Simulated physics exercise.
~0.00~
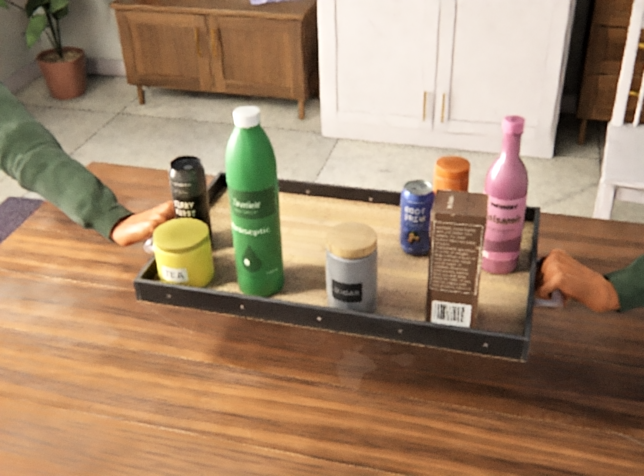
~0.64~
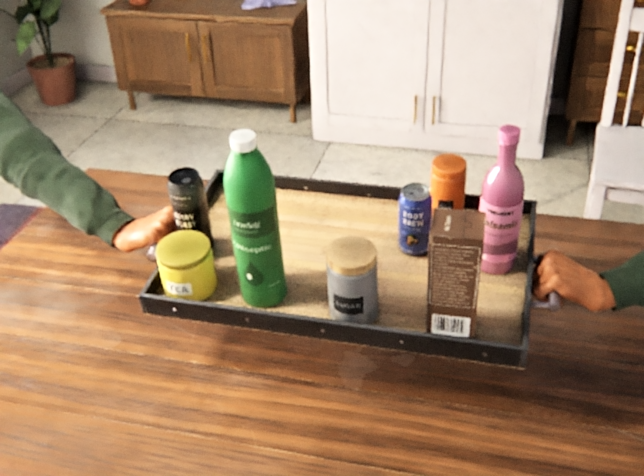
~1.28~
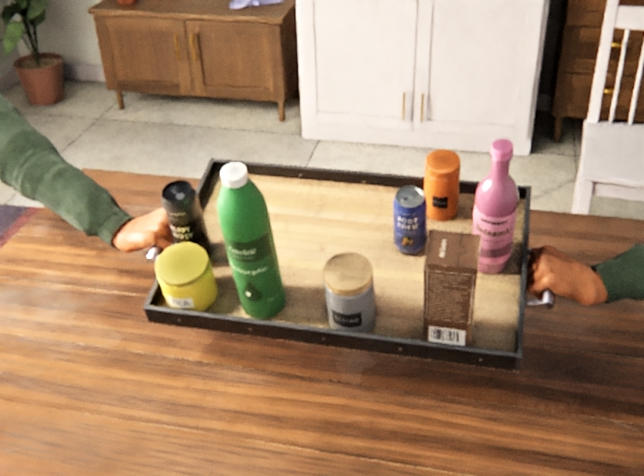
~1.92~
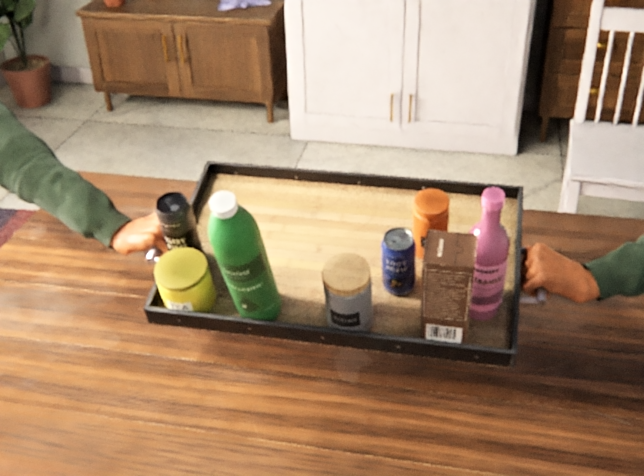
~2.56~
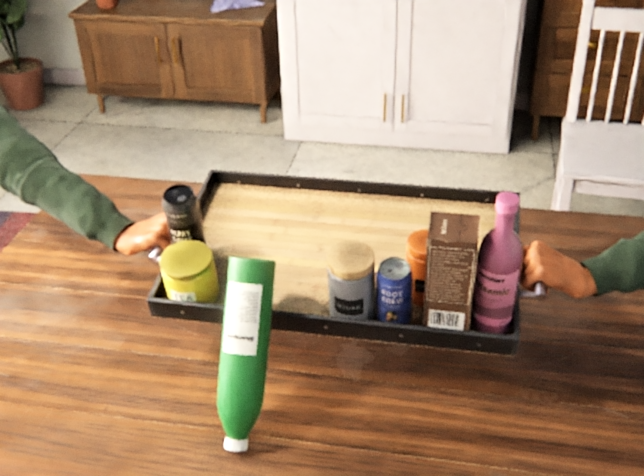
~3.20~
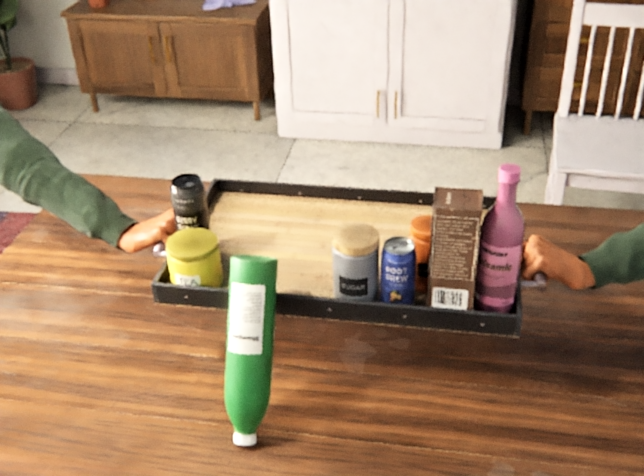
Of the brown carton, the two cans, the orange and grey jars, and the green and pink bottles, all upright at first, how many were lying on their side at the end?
Just one was, the green bottle, which went over the near edge of the tray and ended up on the table in front of it.
